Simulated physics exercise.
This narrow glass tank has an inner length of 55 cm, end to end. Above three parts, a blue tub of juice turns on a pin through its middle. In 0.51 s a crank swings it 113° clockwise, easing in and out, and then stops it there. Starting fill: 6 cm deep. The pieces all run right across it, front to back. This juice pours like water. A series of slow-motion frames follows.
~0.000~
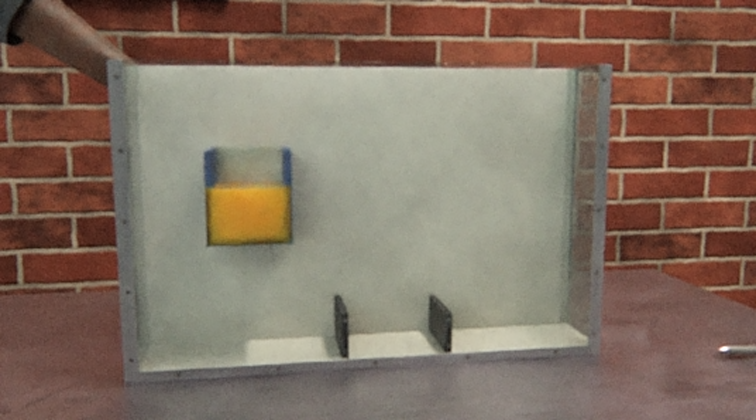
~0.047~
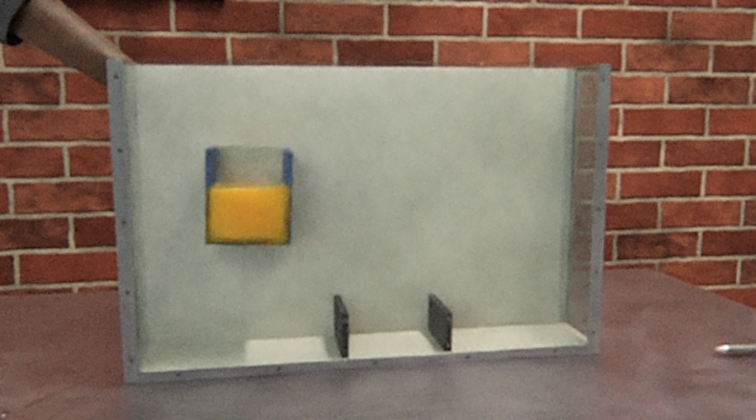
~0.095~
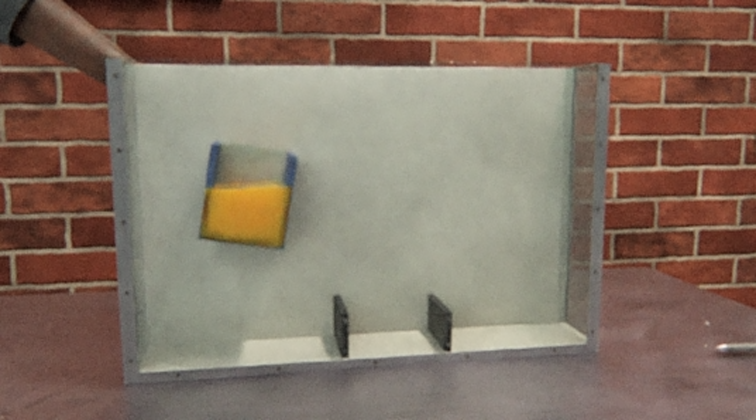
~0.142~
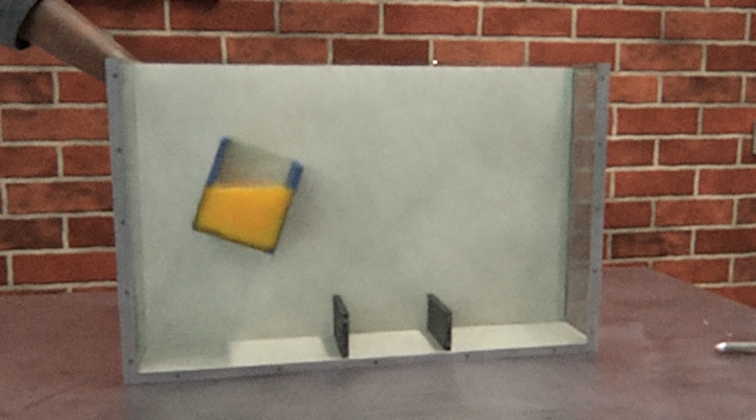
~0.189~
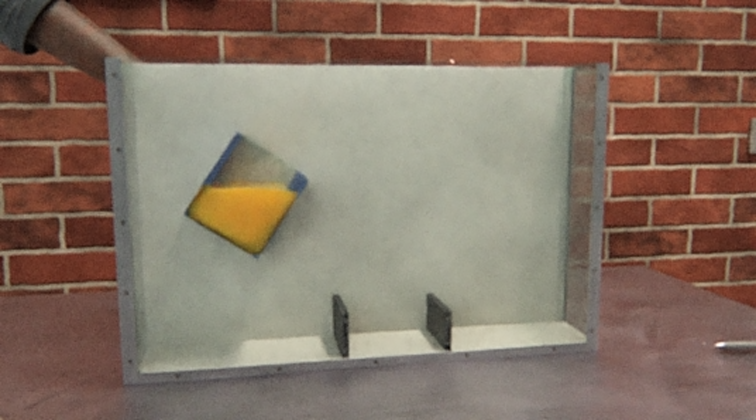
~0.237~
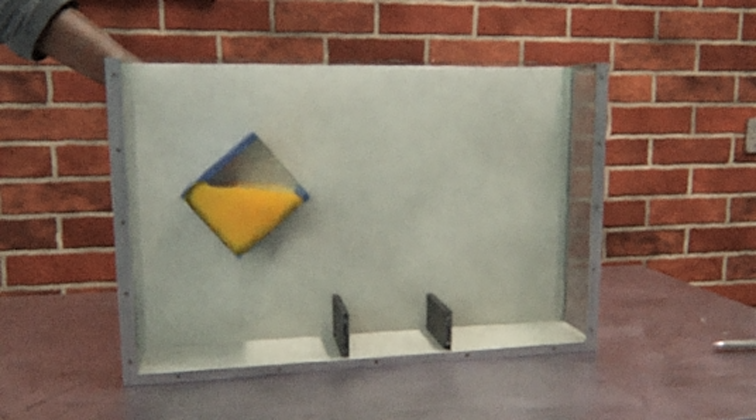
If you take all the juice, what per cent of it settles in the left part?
I expect about 80 percent.
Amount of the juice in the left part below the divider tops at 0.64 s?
Roughly 62 in a hundred.
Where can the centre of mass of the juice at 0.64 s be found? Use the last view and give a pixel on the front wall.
The centre of mass sits near (294, 326) on the front wall.
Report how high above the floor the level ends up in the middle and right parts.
The first one ends at 0.5 cm and the second at 0.0 cm.
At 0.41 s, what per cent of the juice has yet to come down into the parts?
Around 95 %.
After 0.41 s 97 per cent has yet to come down; below, left 3, middle 0, right 0.
After 0.64 s 21 per cent has yet to come down; below, left 63, middle 16, right 0.
After 0.94 s 6 per cent has yet to come down; below, left 77, middle 17, right 0.
In the end the left part holds 82, the middle 17 and the right 0 per cent.
